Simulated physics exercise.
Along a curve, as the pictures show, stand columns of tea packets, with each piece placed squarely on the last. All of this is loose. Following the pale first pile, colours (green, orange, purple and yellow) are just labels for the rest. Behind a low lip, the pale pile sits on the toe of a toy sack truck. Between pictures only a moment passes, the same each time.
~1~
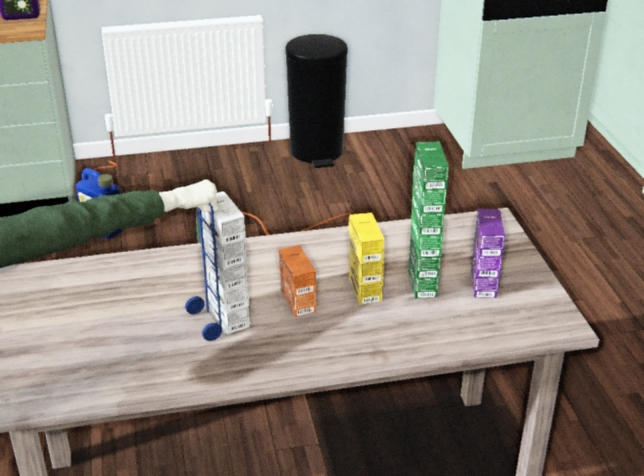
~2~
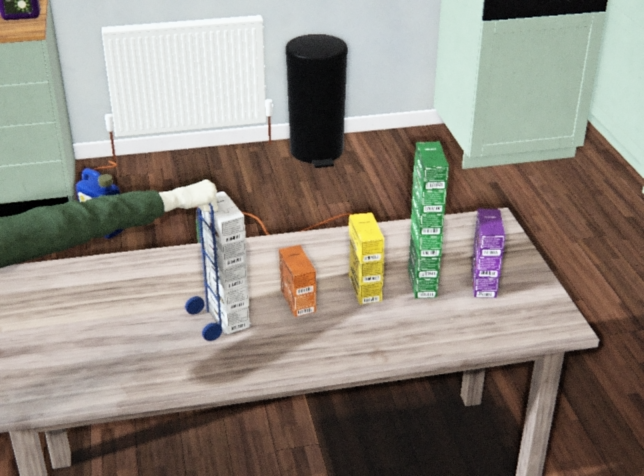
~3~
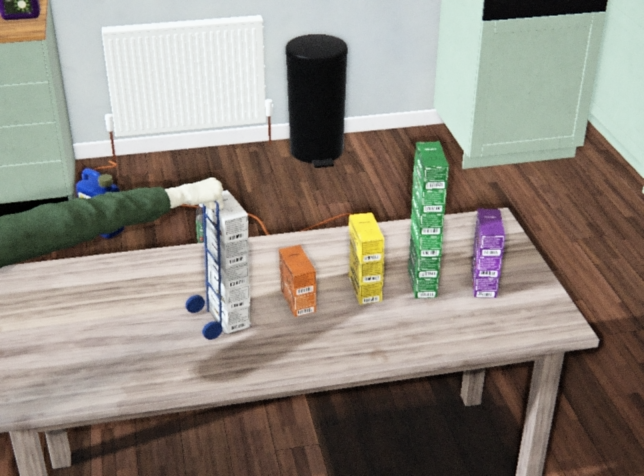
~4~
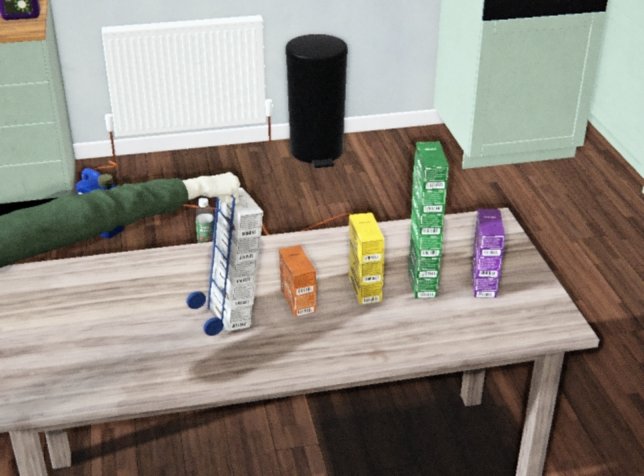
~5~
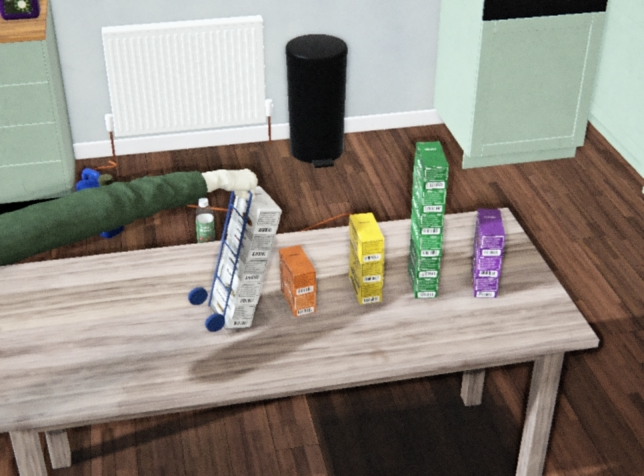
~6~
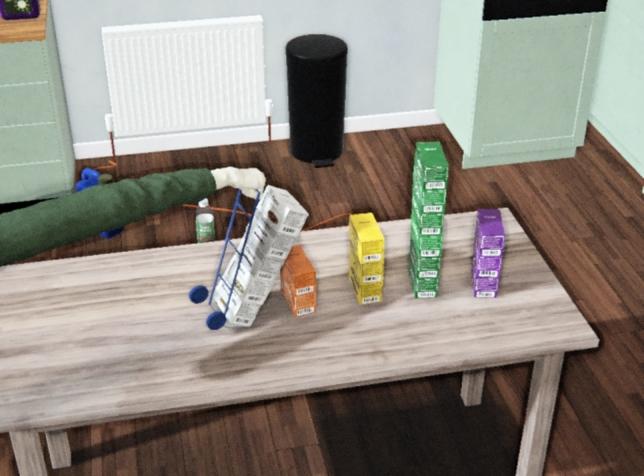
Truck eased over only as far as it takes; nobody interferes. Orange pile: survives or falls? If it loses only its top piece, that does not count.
Survives.
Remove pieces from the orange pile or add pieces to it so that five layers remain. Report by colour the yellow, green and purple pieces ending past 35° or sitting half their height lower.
Yellow 3, green 6, purple 3.
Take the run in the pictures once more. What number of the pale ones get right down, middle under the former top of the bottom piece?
The number is 4.
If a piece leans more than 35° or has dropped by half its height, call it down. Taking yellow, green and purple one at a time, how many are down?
Once everything settles, the down count is yellow 0, green 0 and purple 0.
Shortly afterwards, 5 of the pale pile down; none of the 2 orange packets down (0 of 14 in all colours); top orange packet unmoved.
Next, 5 of the pale pile down; none of the 2 orange packets down (0 of 14 in all colours); top orange packet a little from its place; top yellow packet tilted clearly.
In the end, 5 of the pale pile down; none of the 2 orange packets down (0 of 14 in all colours); top orange packet unmoved; top yellow packet tilted well over. From the last view, middles, top orange packet near (298, 270), top yellow packet near (401, 239).
